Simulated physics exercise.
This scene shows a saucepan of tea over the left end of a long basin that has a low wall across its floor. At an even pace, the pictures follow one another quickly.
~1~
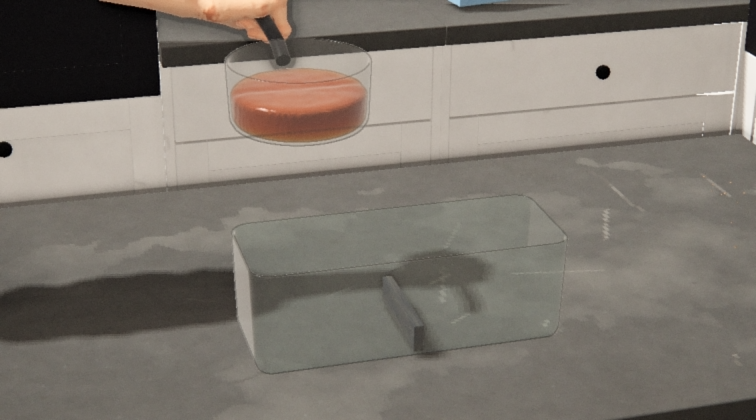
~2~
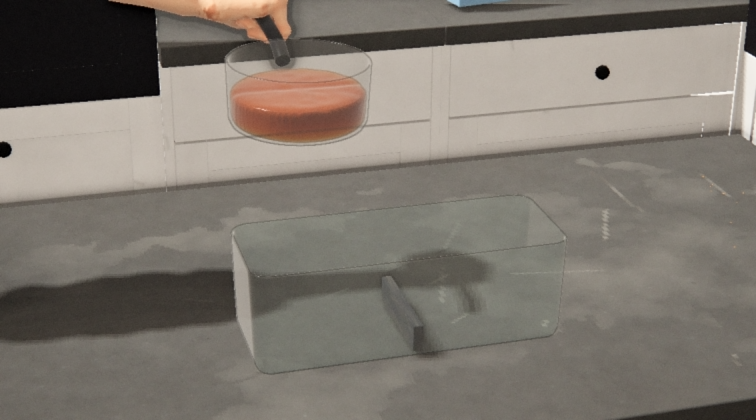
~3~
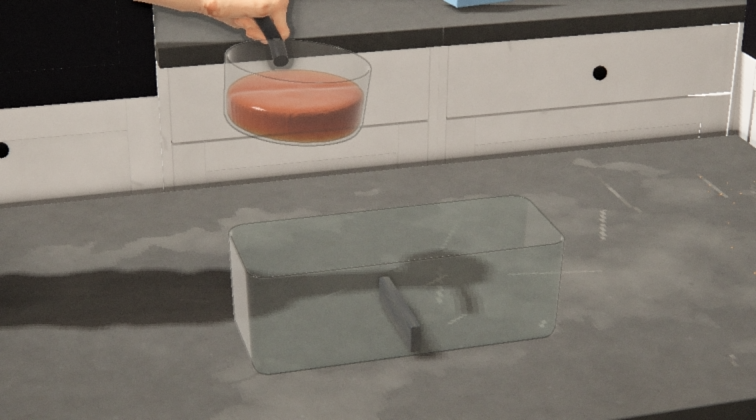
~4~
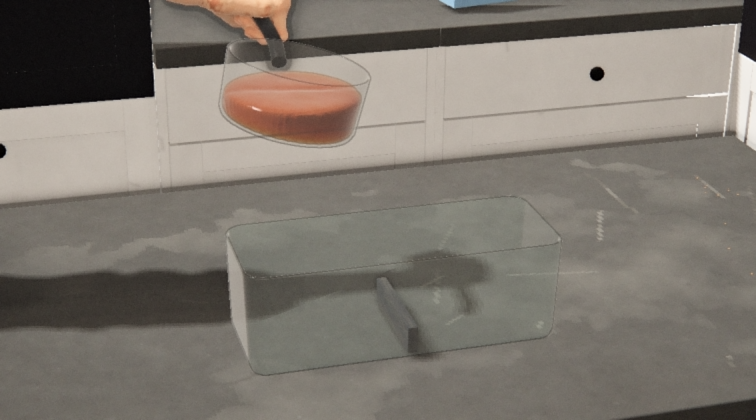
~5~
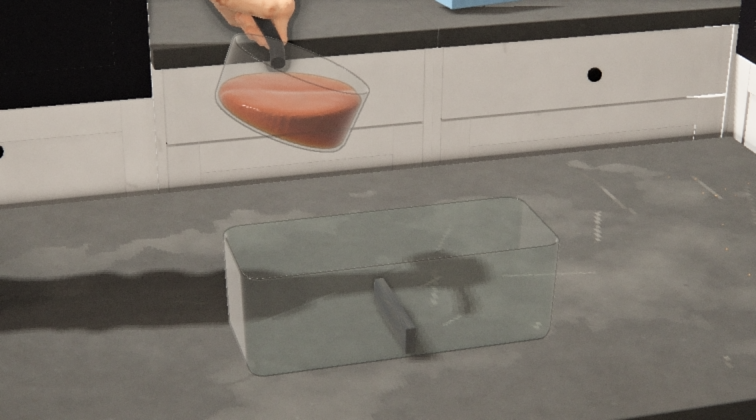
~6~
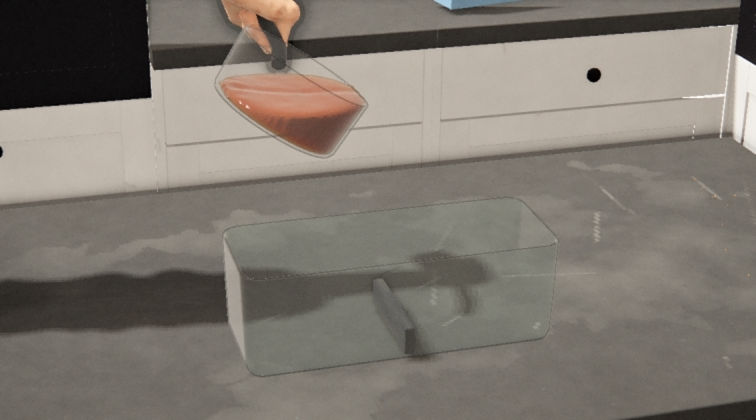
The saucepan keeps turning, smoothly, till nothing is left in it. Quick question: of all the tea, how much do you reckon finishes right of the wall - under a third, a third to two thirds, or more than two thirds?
The share right of the wall is left at a third to two thirds.
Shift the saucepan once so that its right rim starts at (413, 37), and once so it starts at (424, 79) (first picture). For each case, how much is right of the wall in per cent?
85 and 85 per cent.
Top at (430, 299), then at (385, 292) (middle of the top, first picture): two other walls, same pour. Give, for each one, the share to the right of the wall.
Roughly 20 per cent, and 65 per cent.
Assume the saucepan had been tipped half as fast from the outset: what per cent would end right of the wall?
About 65 per cent would end up there.
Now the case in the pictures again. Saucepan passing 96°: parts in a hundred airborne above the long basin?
Around 50 in a hundred, more or less.
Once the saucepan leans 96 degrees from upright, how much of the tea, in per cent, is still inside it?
Remaining fraction: Approx. 25 %.
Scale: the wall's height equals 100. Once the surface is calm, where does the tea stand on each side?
Once still, it is 30 % on the left and 50 % on the right.
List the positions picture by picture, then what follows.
It leans 0°; its right rim is at (368, 56); the tea meets the walls at (230, 94) and (364, 82); the long basin's rim runs from (241, 253) to (549, 218); the wall's top is at (403, 302), in the first picture.
It leans 2°; its right rim is at (368, 58); the tea meets the walls at (230, 93) and (362, 83), in the second picture.
It leans 6°; its right rim is at (368, 64); the tea meets the walls at (227, 93) and (361, 85), in the third picture.
It leans 13°; its right rim is at (367, 73); the tea meets the walls at (223, 92) and (359, 87), in the fourth picture.
It leans 22°; its right rim is at (365, 86); the tea meets the walls at (218, 90) and (358, 89), in the fifth picture.
It leans 34°; its right rim is at (363, 101); the tea meets the walls at (220, 85) and (363, 91), in the sixth picture.
A moment on, the saucepan is tipped on its side and 25 per cent is still to pour, 2 is left of the wall and 24 right of it.
Next, the saucepan is tipped right over and 3 per cent is still to pour, 34 is left of the wall and 54 right of it.
Then the saucepan is tipped right over and 0 per cent is still to pour, 43 is left of the wall and 55 right of it.
Later the saucepan is tipped right over and 0 per cent is still to pour, 43 is left of the wall and 55 right of it.
Finally, 43 per cent lies left of the wall, 56 right of it and 1 outside.
